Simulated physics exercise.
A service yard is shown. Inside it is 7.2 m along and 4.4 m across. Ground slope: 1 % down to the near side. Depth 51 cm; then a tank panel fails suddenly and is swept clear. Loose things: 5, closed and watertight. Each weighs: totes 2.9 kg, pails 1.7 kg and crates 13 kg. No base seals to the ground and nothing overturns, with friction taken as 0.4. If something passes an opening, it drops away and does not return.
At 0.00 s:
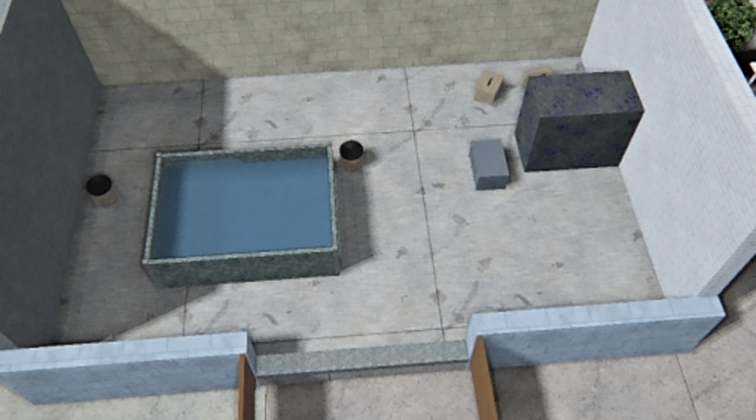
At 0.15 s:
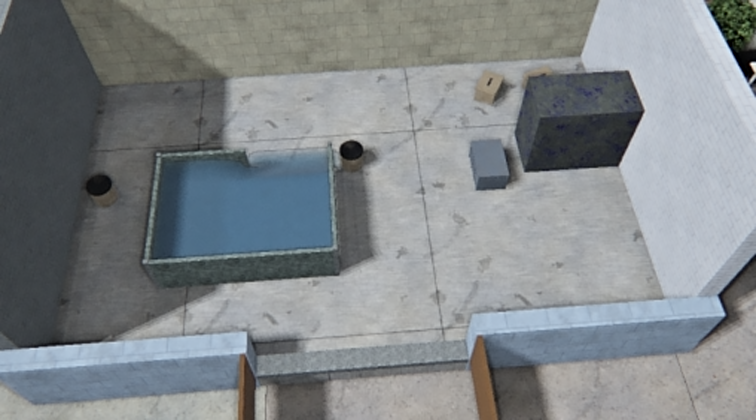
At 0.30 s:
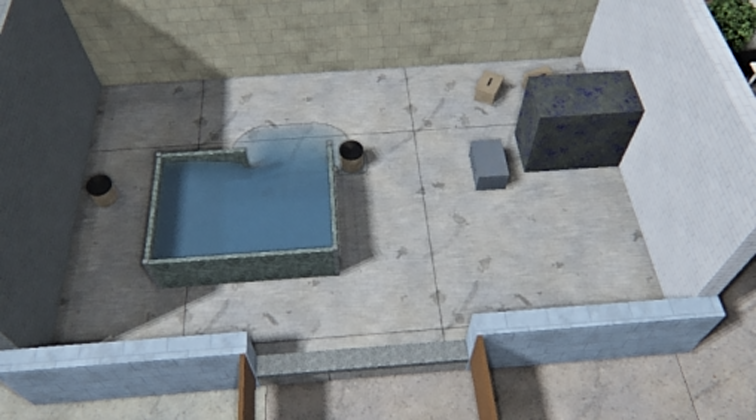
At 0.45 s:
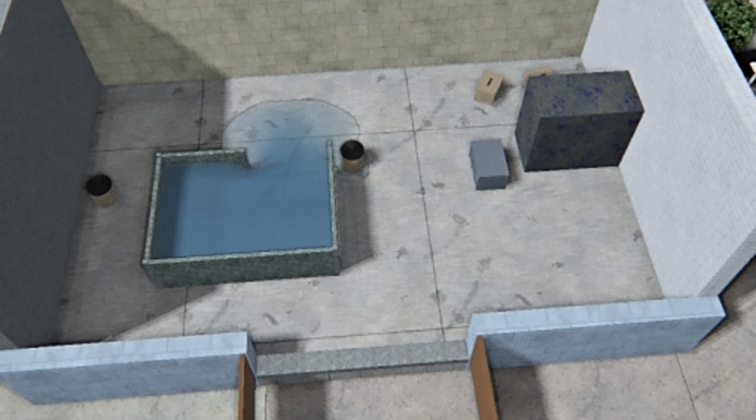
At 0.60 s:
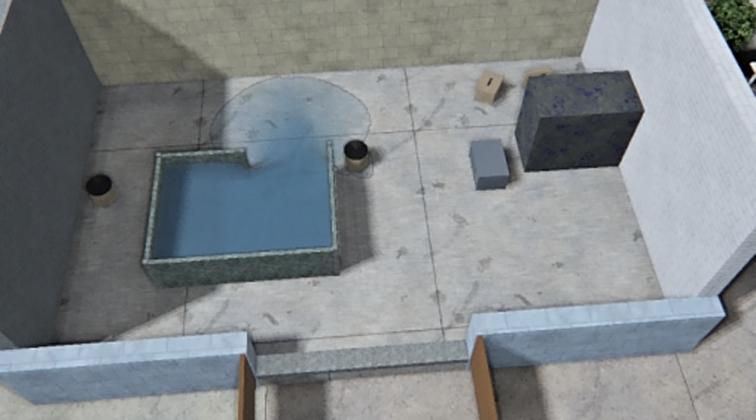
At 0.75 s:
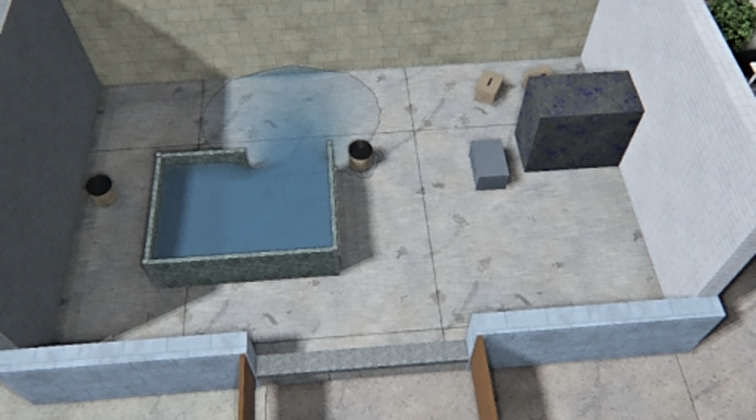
Water slips out through a gap that opens in the back rim of a raised pool, spreading in a thin, widening sheet toward the rear wall and nudging the dark-topped pail beside it slightly right. The walled, pale concrete yard is seen from above by a still camera. Another pail stands left, while tan boxes, a grey block and a large dark block sit unmoving at right.
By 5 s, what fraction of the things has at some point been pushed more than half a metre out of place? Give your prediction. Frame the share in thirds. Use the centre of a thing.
The fraction sits in the middle, a third or more yet beneath two thirds.
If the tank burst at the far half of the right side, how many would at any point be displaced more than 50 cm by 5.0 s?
That would give 4.
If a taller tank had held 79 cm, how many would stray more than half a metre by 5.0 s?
The count would be 4.
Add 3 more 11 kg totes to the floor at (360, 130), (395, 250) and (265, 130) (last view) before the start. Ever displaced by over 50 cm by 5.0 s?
Result, one by one: Exceeded, not exceeded and exceeded.
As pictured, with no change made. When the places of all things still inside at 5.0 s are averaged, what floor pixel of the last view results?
Mean position approx. (421, 174).
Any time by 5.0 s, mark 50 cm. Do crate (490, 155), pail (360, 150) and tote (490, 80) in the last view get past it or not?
Well, in that order it's not reaching it, not reaching it, topping it.
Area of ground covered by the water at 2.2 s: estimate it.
Wet area: Approx. 12 m2.
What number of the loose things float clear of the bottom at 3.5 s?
2 at that moment.
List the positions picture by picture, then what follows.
The first frame shows a pail at (351, 149) rests on the ground; a tote at (541, 76) rests on the ground; water covers 3.2 m2; 0 of 5 have shifted.
The second frame shows a pail at (351, 149) rests on the ground; a tote at (541, 76), on the bottom; 3.8 m2 under water; 0 of 5 have shifted.
The third frame shows a pail at (351, 149) rests on the ground; a tote at (541, 76) rests on the ground; 4.5 m2 under water; 0 of 5 have shifted.
The fourth frame shows a pail at (352, 149) rests on the ground; a tote at (541, 76), on the bottom; water covers 5.3 m2; 0 of 5 have shifted.
The fifth frame shows a pail at (356, 149), on the bottom, 6 cm from its start; a tote at (541, 76) rests on the ground; 6.3 m2 under water; 1 of 5 have shifted.
The sixth frame shows a pail at (360, 149) rests on the ground, 12 cm from its start; a tote at (541, 76) rests on the ground; 7.0 m2 under water; 1 of 5 have shifted.
After 1.1 s 0 of 5 are over 50 cm from their spots; 0 afloat.
After 2.2 s 0 of 5 are over 50 cm from their spots; 0 afloat.
After 3.5 s 3 of 5 are over 50 cm from their spots; 2 afloat.
After 5.0 s 2 of 5 are over 50 cm from their spots, and 3 have been at some point; 3 afloat.
